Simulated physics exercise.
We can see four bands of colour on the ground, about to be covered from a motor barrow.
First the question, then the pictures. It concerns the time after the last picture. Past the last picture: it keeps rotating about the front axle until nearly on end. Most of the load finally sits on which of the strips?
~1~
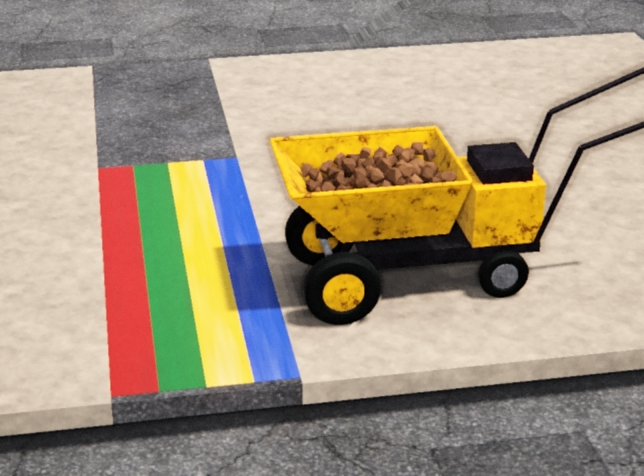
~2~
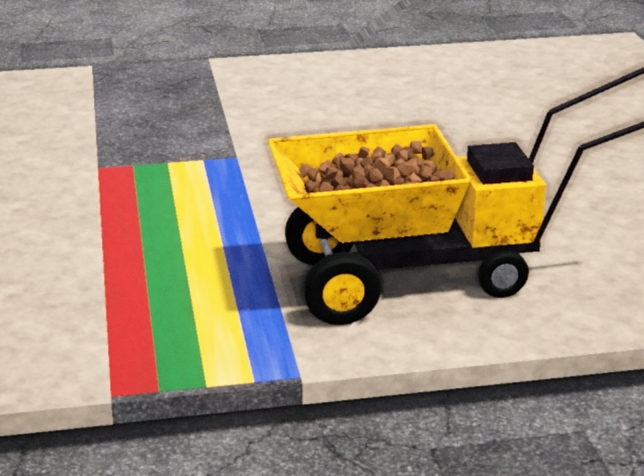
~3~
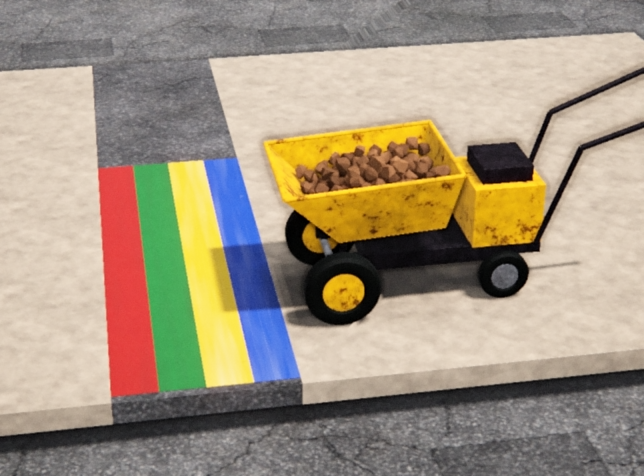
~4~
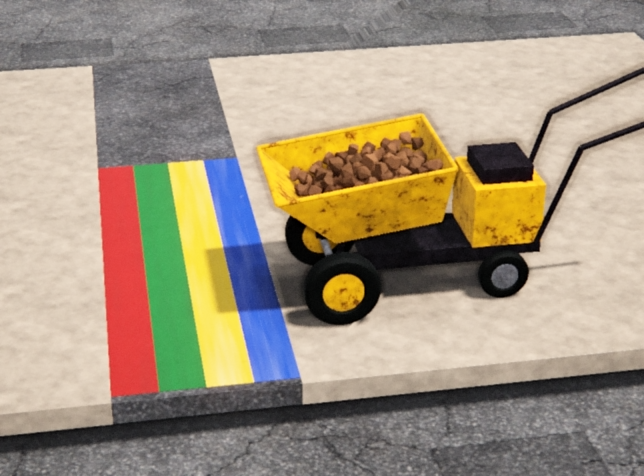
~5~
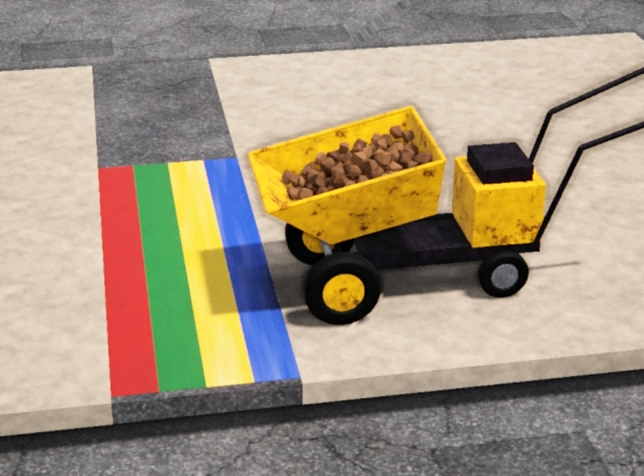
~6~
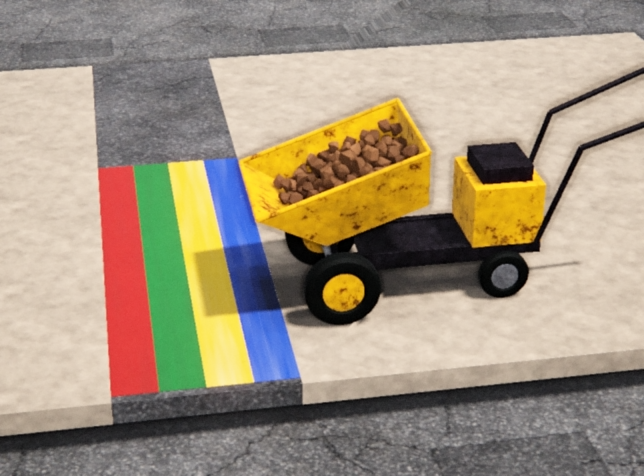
It sits mostly on the green strip.
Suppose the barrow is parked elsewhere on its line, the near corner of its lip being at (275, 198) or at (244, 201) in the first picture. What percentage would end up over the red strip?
Near 20 and 30 percent respectively.
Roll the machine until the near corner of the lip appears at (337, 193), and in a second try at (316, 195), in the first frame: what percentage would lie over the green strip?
It works out to 10 per cent in the first case and 20 per cent in the second.
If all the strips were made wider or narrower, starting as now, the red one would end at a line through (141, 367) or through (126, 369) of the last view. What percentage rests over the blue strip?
About 0 per cent first, then about 0 per cent.
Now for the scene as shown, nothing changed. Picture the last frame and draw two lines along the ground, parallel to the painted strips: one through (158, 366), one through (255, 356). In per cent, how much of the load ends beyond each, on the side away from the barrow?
That's 20 per cent for the first and 70 per cent for the second.
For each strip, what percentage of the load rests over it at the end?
The blue strip carries 0 per cent, the yellow strip 15 per cent, the green strip 35 per cent and the red strip 15 per cent.
Soon after the last picture, skip tipped steeply; all in the skip.
A little later, skip tipped steeply; most in the skip; a small part over the yellow strip; a small part over the green strip; a stray few over the red strip.
Later still, skip tipped right over; about a third in the skip; a small part over the yellow strip; about a third over the green strip; a small part over the red strip; a small part off the paint.
At rest, skip tipped right over; about a quarter in the skip; none over the blue strip; a small part over the yellow strip; about a third over the green strip; a small part over the red strip; a small part off the paint.
